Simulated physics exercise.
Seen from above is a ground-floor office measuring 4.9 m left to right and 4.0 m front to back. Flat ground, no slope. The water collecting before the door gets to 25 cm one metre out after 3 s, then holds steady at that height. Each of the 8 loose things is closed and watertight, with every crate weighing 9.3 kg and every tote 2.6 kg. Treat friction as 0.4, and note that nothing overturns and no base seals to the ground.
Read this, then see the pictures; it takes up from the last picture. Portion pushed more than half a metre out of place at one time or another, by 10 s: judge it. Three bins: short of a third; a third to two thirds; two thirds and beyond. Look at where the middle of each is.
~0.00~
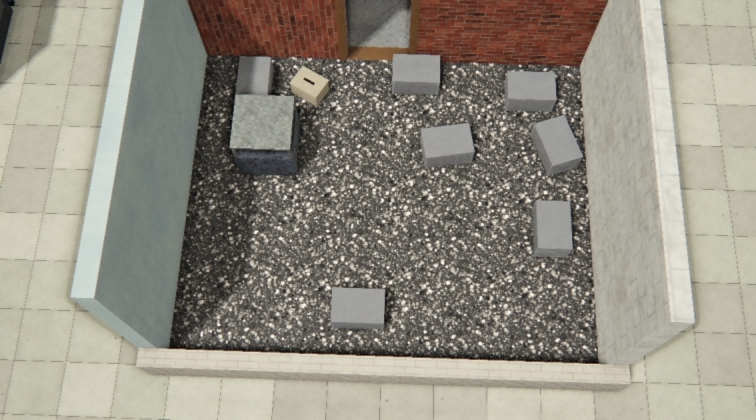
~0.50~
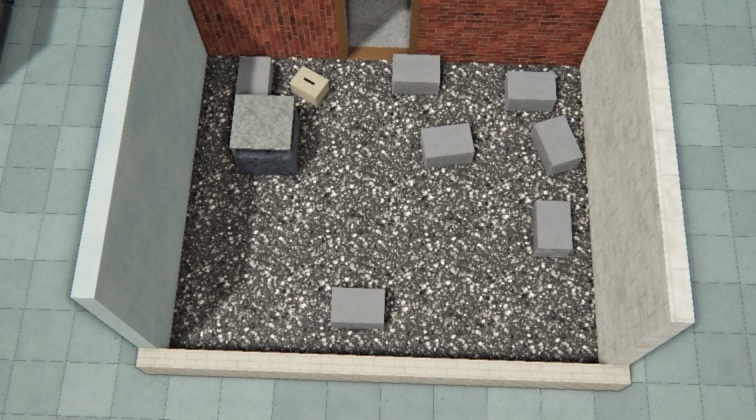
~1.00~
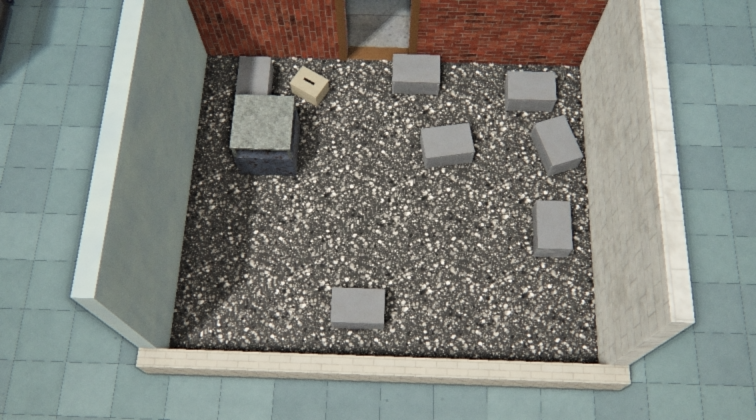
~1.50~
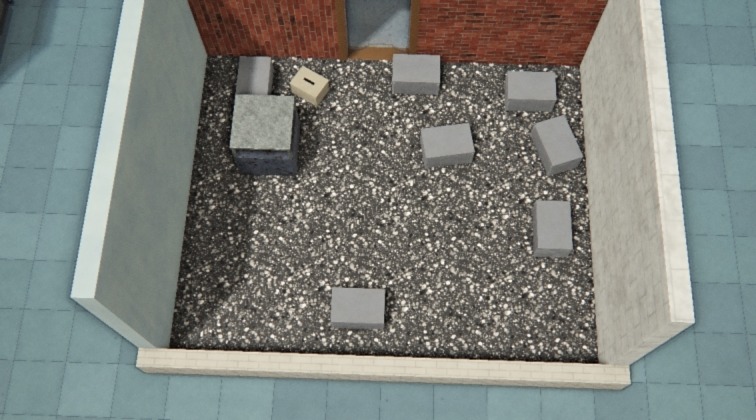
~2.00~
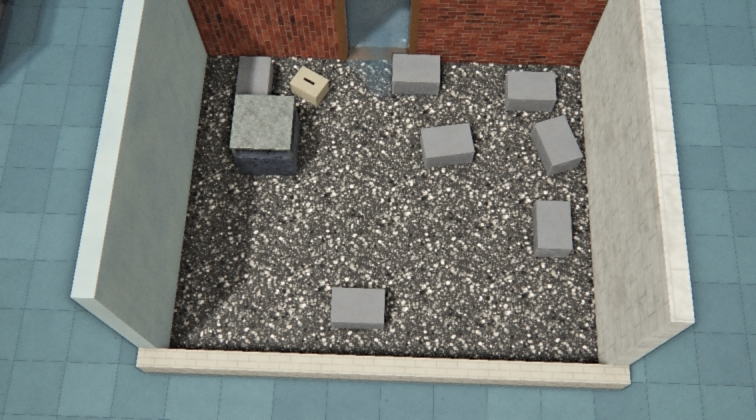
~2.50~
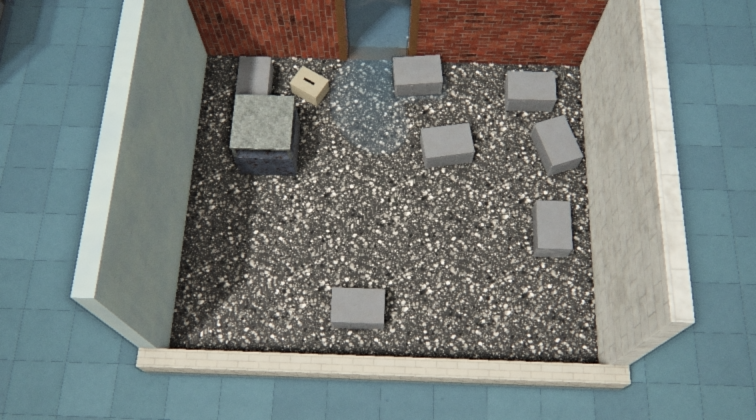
Middle band.
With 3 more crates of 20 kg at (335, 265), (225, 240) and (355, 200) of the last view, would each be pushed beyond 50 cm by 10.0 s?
First stays within it, second stays within it, third exceeds it.
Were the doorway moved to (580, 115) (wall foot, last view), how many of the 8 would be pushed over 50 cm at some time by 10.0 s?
The answer then is 6.
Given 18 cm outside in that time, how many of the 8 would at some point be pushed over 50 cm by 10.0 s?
I count 2 of them in that case.
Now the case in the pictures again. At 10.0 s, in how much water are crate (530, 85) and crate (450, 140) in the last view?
First about 3 cm, second about 7 cm.
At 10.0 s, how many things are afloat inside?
At that moment it comes to 5.
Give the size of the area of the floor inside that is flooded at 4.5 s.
Close to 11.0 m2, I'd say.
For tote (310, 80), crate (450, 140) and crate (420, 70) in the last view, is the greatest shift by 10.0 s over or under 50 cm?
Taking them in that order, the first is within the limit, the second beyond the limit and the third beyond the limit.
After 3.5 s 1 of 8 are over 50 cm from their spots; 0 afloat.
After 4.5 s 2 of 8 are over 50 cm from their spots; 0 afloat.
After 7.0 s 2 of 8 are over 50 cm from their spots; 1 afloat.
After 10.0 s 3 of 8 are over 50 cm from their spots, and 3 have been at some point; 5 afloat.
